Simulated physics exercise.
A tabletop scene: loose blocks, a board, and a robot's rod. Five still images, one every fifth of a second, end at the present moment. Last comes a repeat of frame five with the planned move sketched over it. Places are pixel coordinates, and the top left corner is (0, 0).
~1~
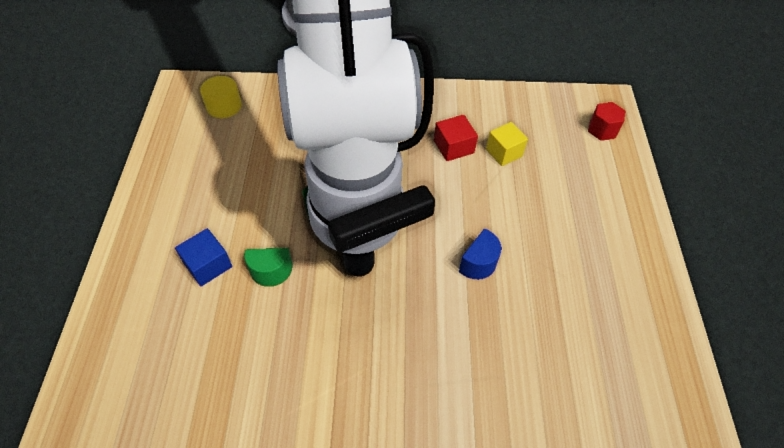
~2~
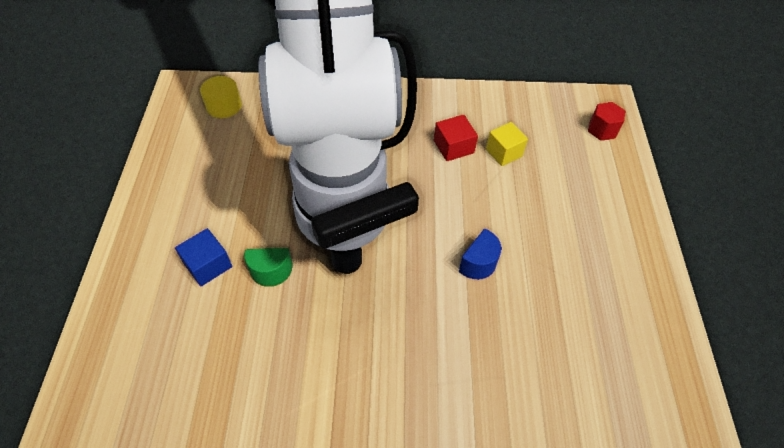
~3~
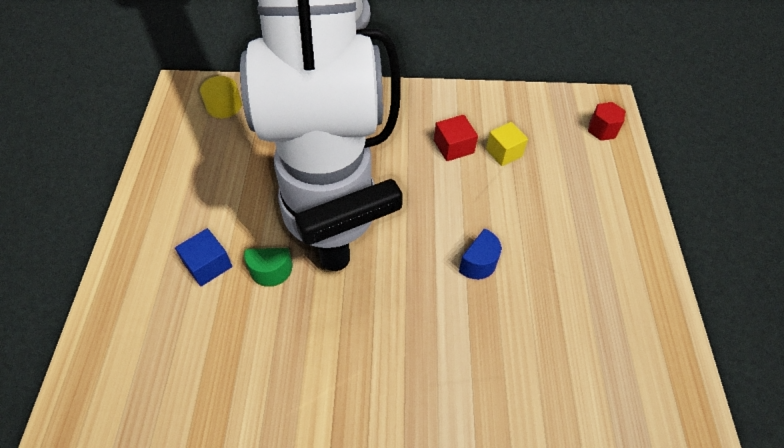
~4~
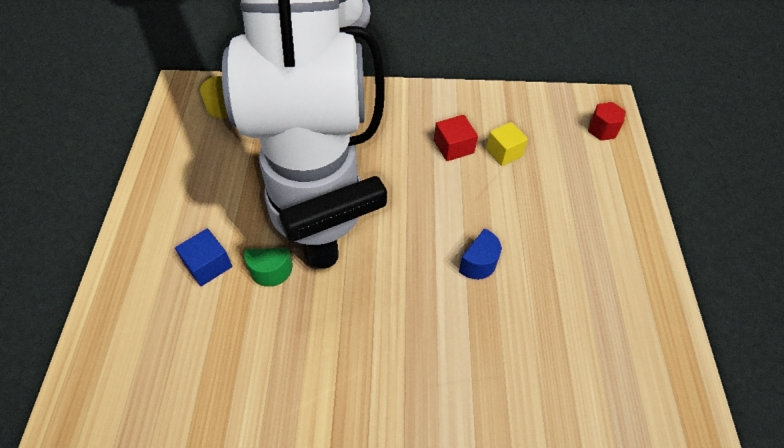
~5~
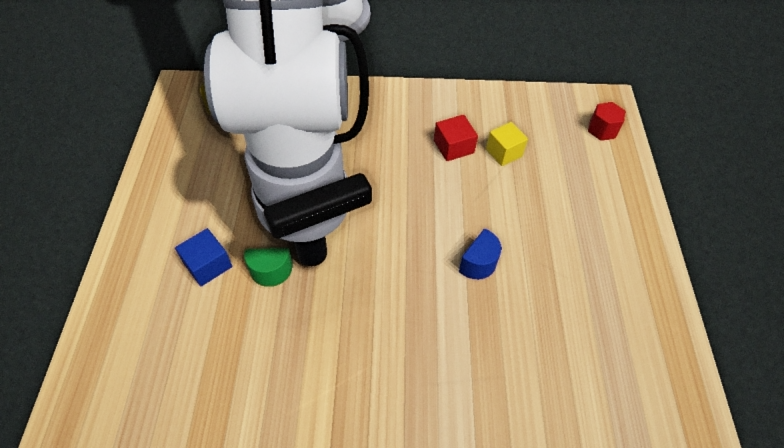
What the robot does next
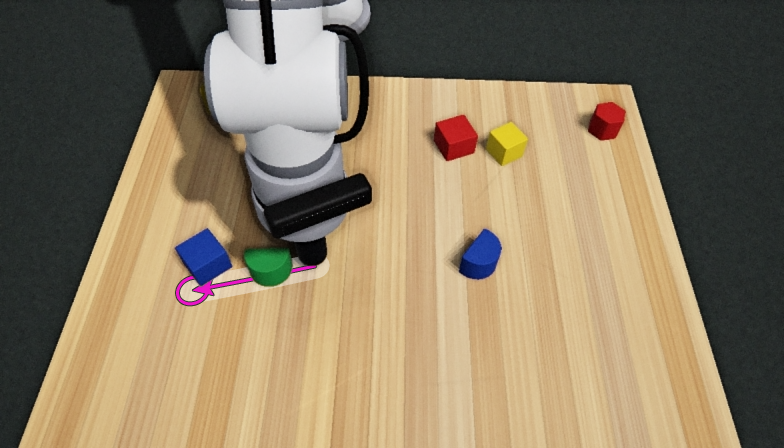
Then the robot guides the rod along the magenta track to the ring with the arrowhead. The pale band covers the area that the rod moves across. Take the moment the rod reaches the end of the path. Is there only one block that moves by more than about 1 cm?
No
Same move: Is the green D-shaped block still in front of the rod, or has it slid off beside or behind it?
Still being pushed.
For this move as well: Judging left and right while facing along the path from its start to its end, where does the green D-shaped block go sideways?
It slides leftward.
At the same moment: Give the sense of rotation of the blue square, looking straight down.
Its spin: Clockwise.
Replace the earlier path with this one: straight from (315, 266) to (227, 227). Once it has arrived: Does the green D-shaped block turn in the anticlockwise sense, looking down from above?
Yes - that is the case.
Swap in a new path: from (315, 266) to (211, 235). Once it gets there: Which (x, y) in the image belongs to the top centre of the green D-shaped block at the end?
For the centre of its top, I'd go with (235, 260).
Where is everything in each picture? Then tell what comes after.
The first frame shows rod tip (359, 265); block tops, blue square (200, 249); green D-shaped block (266, 258); green six-sided block hidden.
The second frame shows rod (347, 262); blocks unchanged.
The third frame shows rod (336, 260); blocks unchanged.
The fourth frame shows rod (324, 257); blocks unchanged.
The fifth frame shows rod (313, 255); blue square (200, 249); green D-shaped block (266, 258); green six-sided block hidden.
Path on the board, in a line from (315, 266) to (193, 290).
On the path given first. One third of the way, rod (271, 263); green D-shaped block (232, 268).
Two thirds of the way, rod (228, 272); green D-shaped block (191, 284), turned 35° anticlockwise.
At the end, rod (187, 280); blue square (189, 245), turned 25° clockwise; green D-shaped block (155, 300), turned 70° anticlockwise; green six-sided block in place.
